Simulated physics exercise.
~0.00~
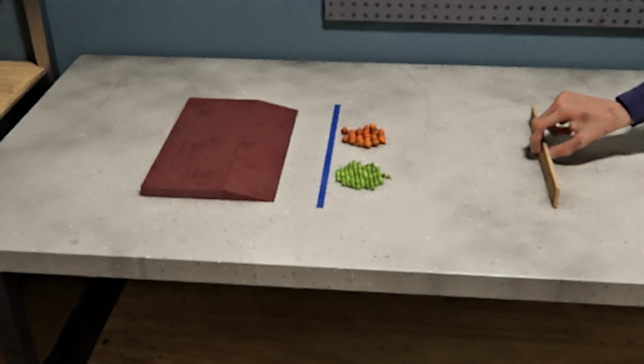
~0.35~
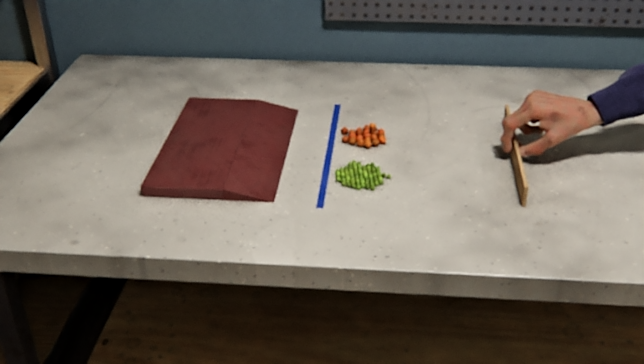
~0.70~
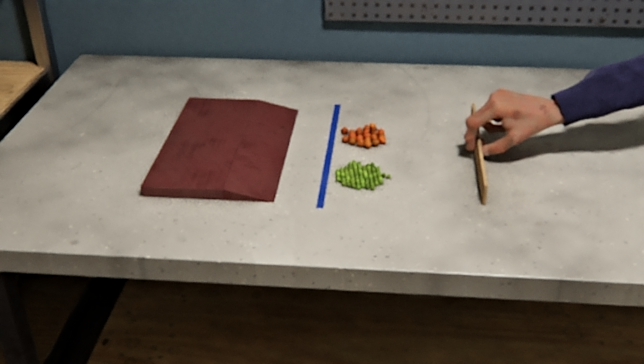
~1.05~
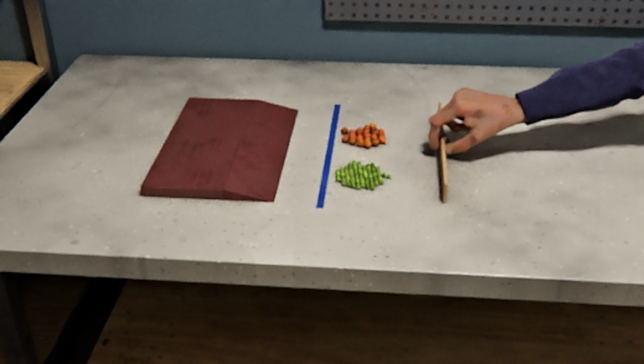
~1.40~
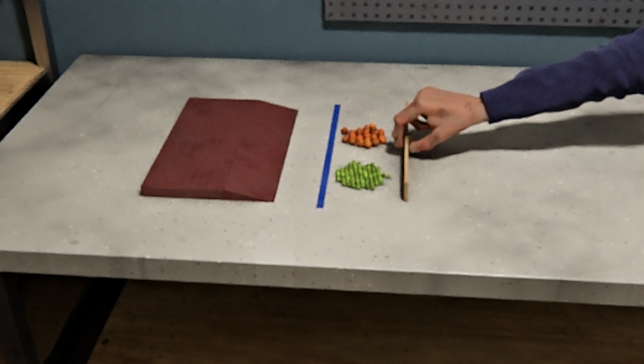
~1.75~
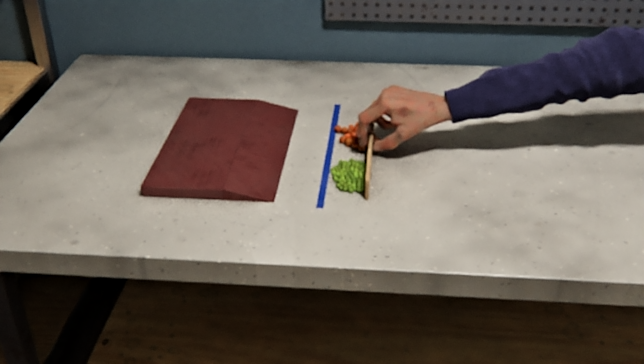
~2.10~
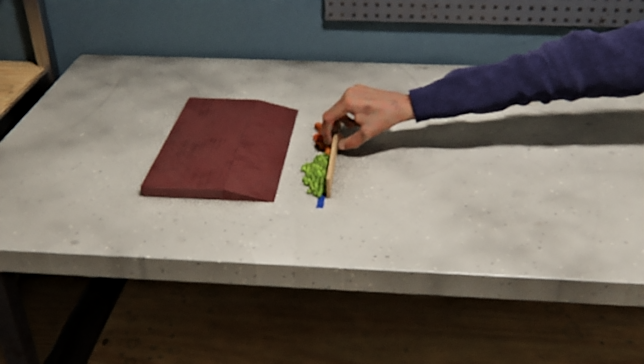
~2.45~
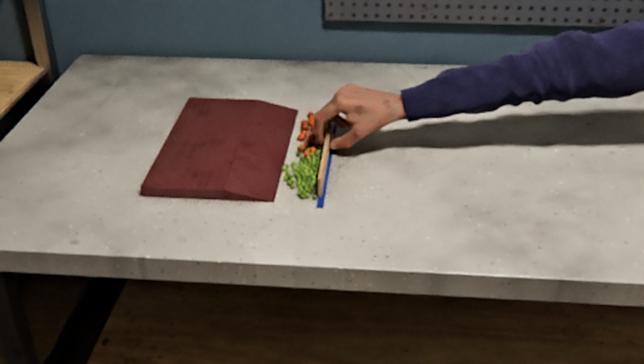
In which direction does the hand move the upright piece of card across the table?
The hand moves the card to the left, from the right side of the table toward the blue tape and the dark red slab.
